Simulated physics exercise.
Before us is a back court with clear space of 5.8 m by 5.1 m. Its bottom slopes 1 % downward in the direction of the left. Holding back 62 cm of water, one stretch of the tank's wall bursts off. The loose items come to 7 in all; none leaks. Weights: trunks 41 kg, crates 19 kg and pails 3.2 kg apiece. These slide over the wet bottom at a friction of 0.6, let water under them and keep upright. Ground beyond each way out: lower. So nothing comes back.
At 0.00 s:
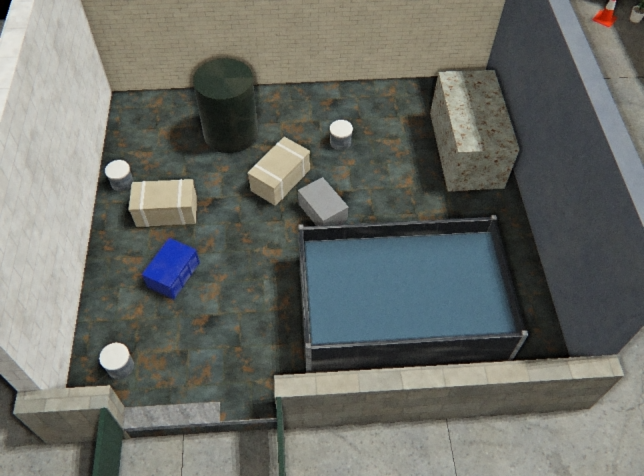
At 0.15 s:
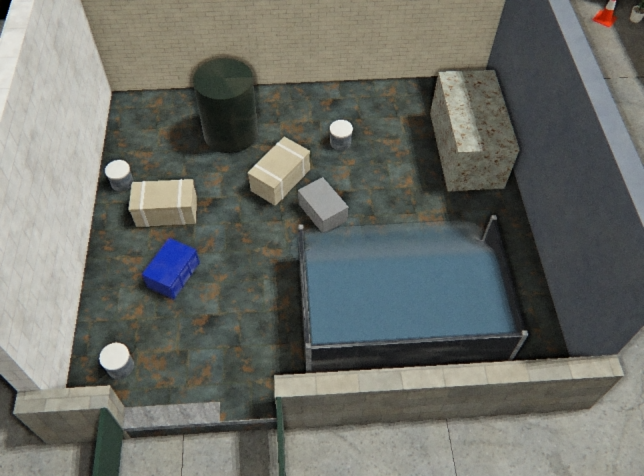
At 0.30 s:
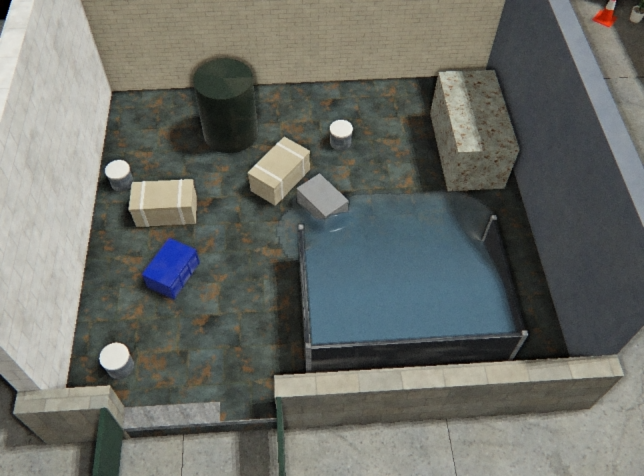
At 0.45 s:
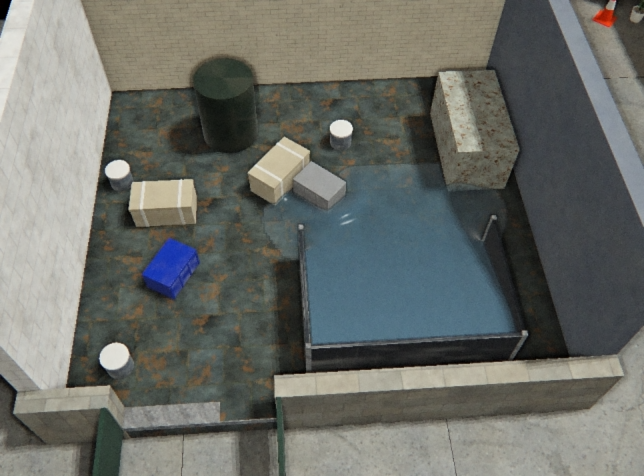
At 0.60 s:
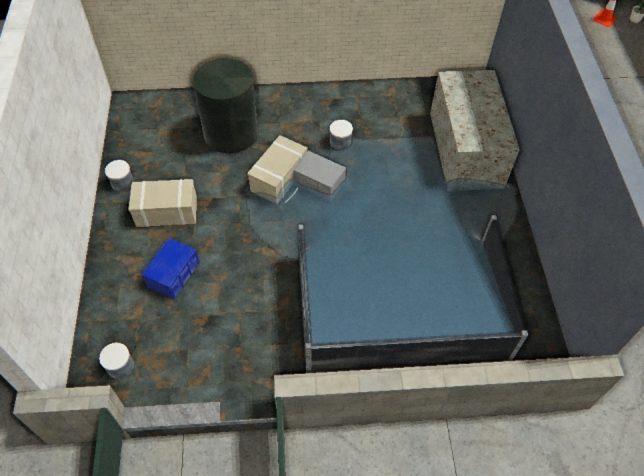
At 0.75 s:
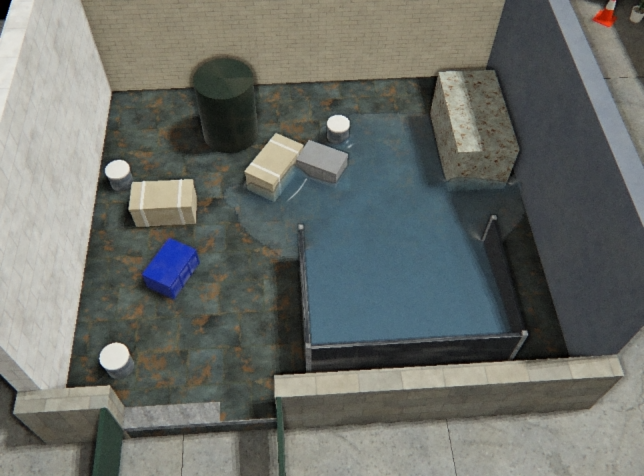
At first, a walled court holds a full tank of water, with crates and white pails scattered nearby. Then the tank's back wall gives way and water spreads across the floor behind it, turning the gray box, then surrounding a pail and nudging a tan crate slightly, while the blue crate stays put.
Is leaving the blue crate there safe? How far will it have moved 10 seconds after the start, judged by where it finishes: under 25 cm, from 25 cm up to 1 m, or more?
It finishes between 25 cm and 1 m from its start.
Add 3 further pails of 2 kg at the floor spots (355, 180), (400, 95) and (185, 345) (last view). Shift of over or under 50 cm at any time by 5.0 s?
In the order listed: Across the line; across the line; behind the line.
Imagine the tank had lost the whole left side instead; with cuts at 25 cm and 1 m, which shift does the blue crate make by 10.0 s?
Well, the blue crate goes a long way then.
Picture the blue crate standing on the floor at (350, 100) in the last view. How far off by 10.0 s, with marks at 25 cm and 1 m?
Short answer: It drifts a great distance.
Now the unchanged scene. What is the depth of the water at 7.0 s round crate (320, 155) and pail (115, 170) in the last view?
About 11 and 13 cm.
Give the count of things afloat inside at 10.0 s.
Total: 3.
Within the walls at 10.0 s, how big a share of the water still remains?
Close to 84 in a hundred parts remain.
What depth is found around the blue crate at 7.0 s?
7 cm, roughly.
After 2.0 s the blue crate is near (170, 262), 0.0 m from its start, aground; 0 of 7 are out; 2 afloat.
After 4.5 s the blue crate is near (170, 262), 0.0 m from its start, aground; 0 of 7 are out; 3 afloat.
After 7.0 s the blue crate is near (167, 268), 0.1 m from its start, aground; 1 of 7 are out; 3 afloat.
After 10.0 s the blue crate is near (158, 294), 0.5 m from its start, afloat; 2 of 7 are out; 3 afloat.
